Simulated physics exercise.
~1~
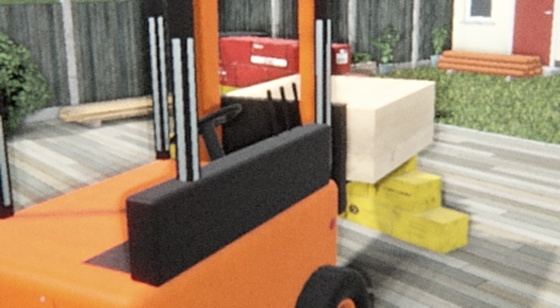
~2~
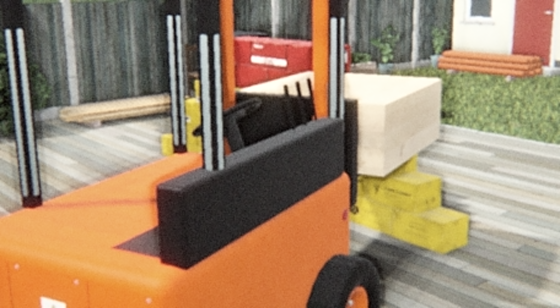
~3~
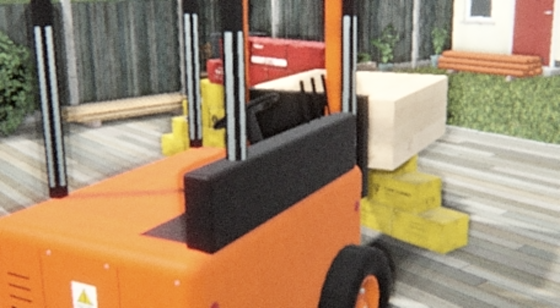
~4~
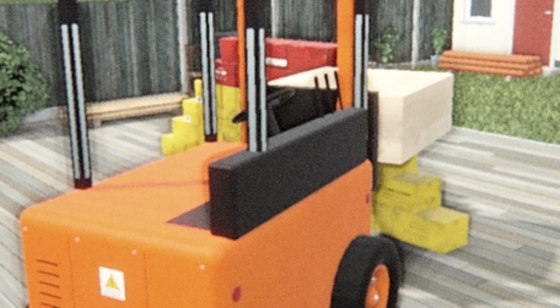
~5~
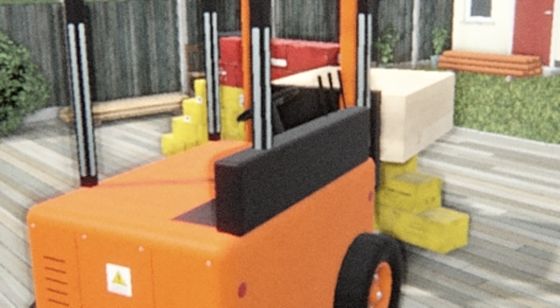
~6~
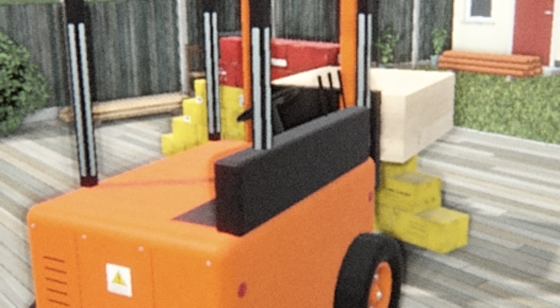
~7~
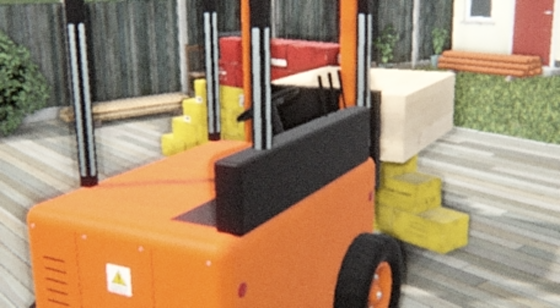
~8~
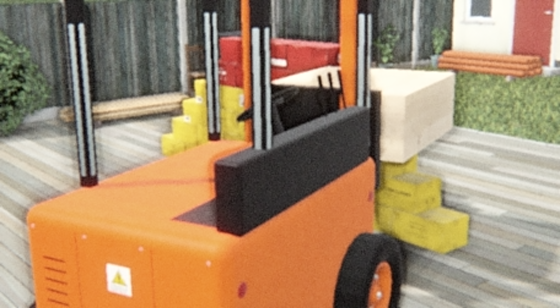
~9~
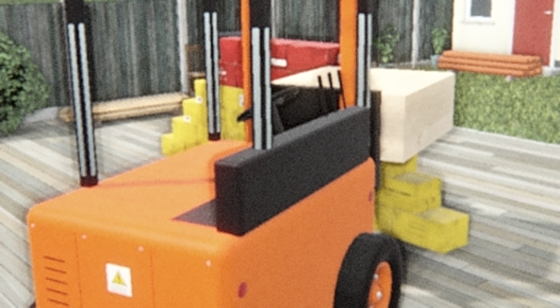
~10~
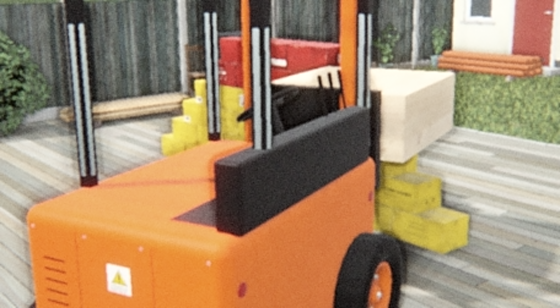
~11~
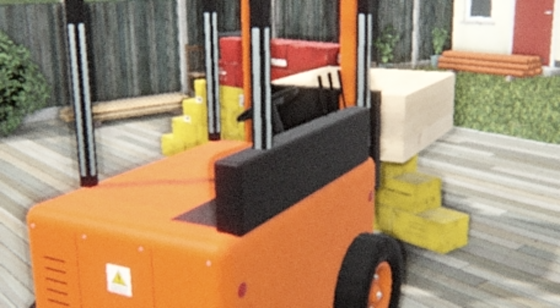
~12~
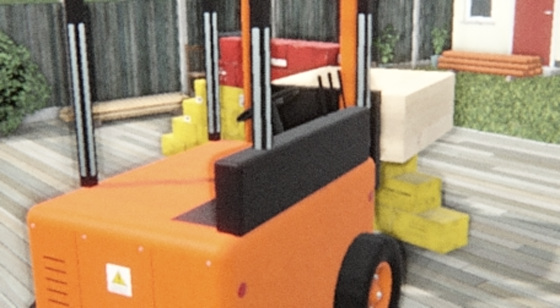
An orange forklift carrying a big pale block rolled forward across the wooden decking toward a stepped stack of yellow and red boxes, eased right up to it and stopped. It stayed there with the stack still standing and nothing fallen.
